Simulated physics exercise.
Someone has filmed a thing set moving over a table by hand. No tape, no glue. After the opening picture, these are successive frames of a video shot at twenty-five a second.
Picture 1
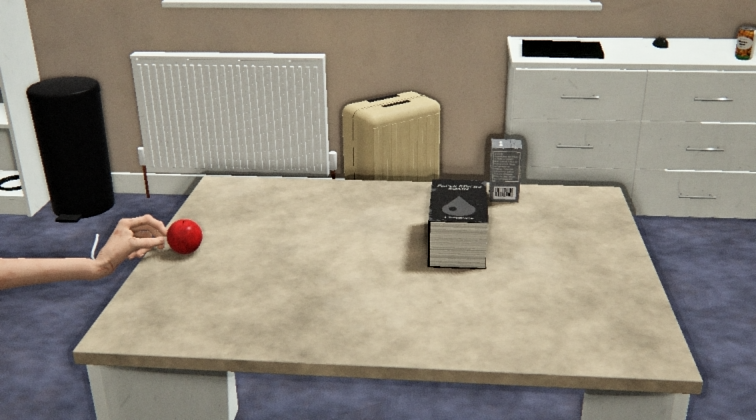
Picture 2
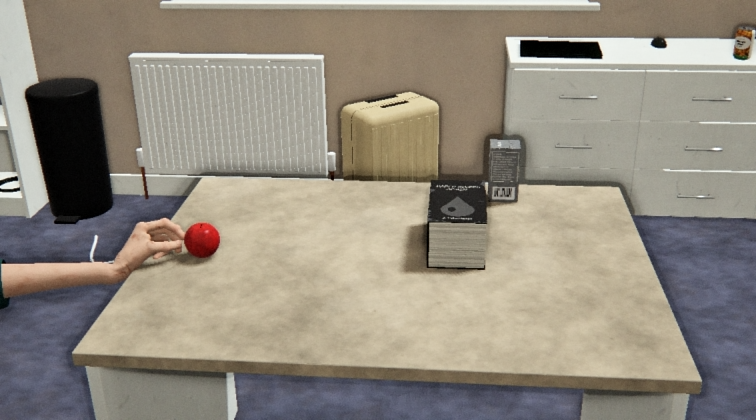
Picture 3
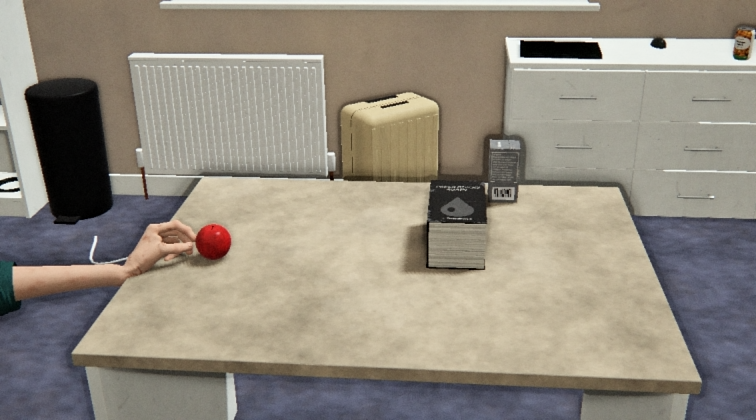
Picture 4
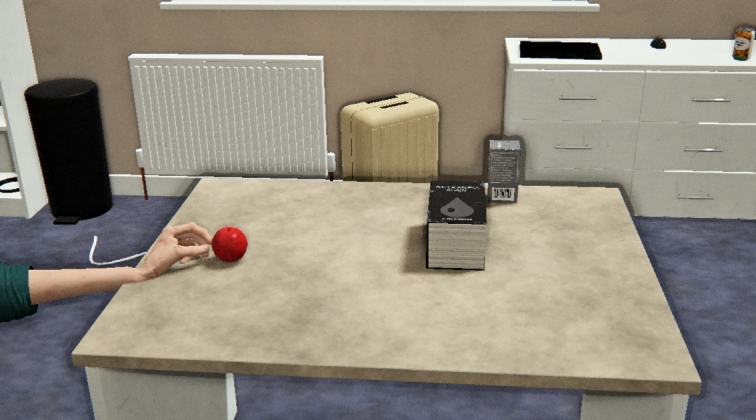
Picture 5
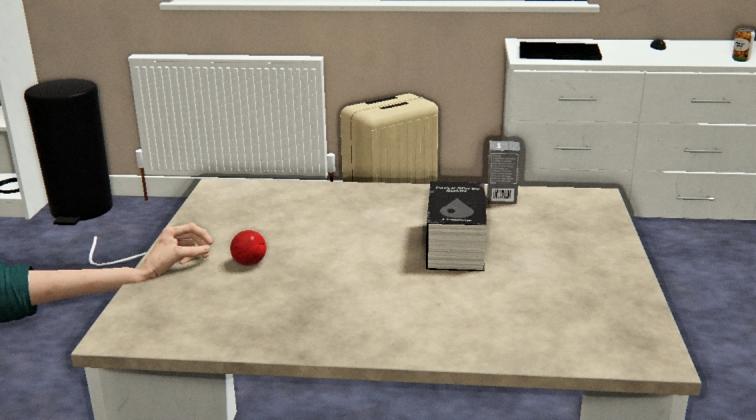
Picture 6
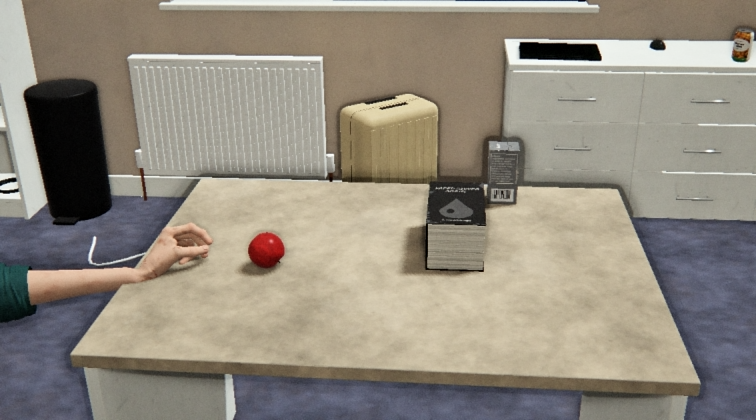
At the start, a hand at the left of a table holds its fingers against a small, round red object, with a thick black book farther right. The hand pushes the object rightward, then stays still while the object moves clear of the fingers, continuing right and slightly nearer the viewer.
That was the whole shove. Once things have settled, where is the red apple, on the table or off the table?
The red apple falls off the table.
Then, 0.40 s past the last view, red apple displaced well along near (459, 275).
Then, 1.00 s past the last view, red apple now off the table.
Finally, off the table, red apple.
